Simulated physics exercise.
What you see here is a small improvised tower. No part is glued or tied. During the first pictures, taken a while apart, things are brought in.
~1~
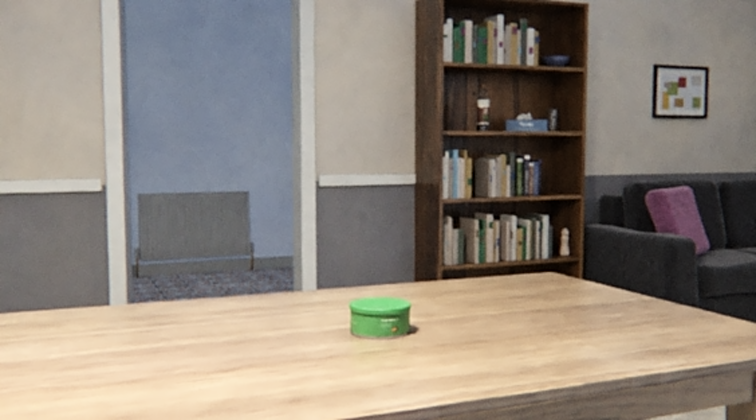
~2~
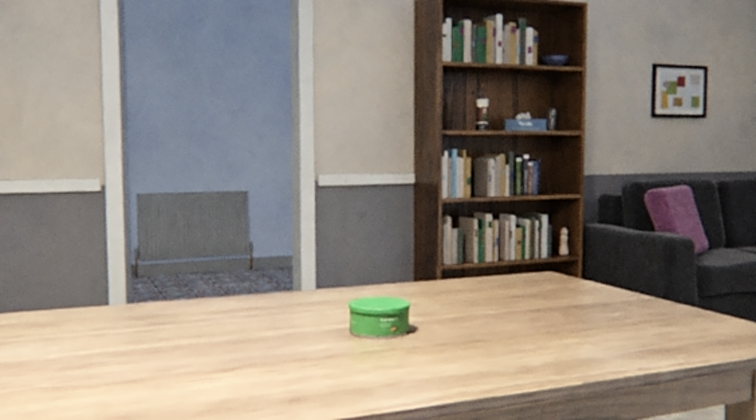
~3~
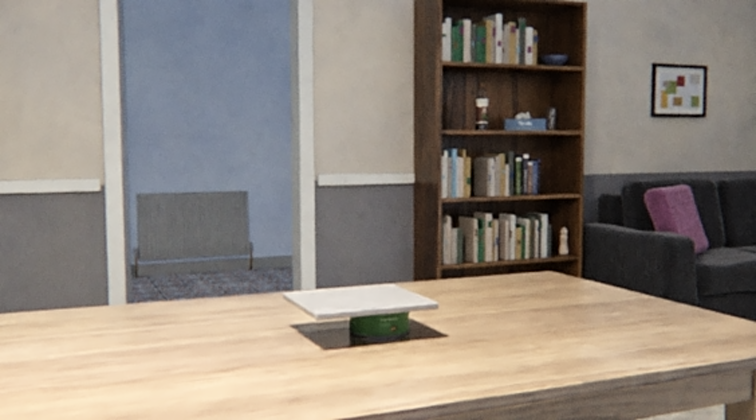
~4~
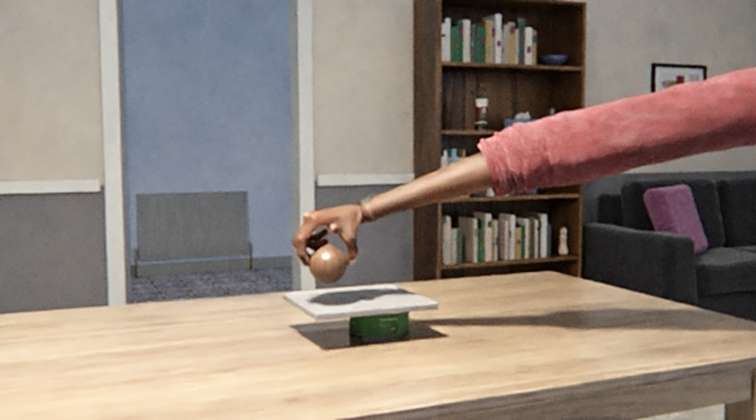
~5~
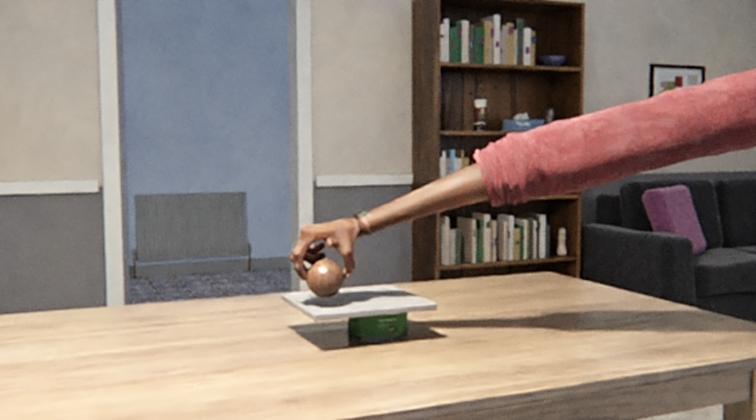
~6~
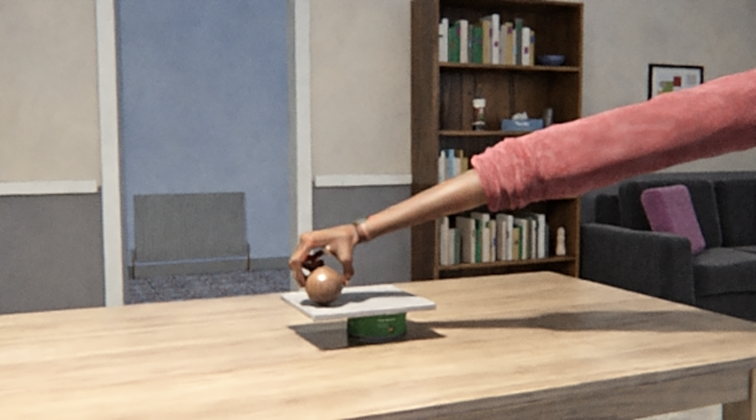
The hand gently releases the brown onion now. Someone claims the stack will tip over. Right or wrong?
Right, it tips over.
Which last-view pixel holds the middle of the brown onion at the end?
Near (271, 329).
Then, 0.40 s past the last view, brown onion now fallen; grey lid rocked 32° from its first pose.
Then, 0.50 s past the last view, grey lid rocked 27° from its first pose.
Finally, fallen, brown onion; left askew, grey lid; green tub still in place. Final places as the last picture's camera would see them, brown onion near (271, 329). The stack comes apart.
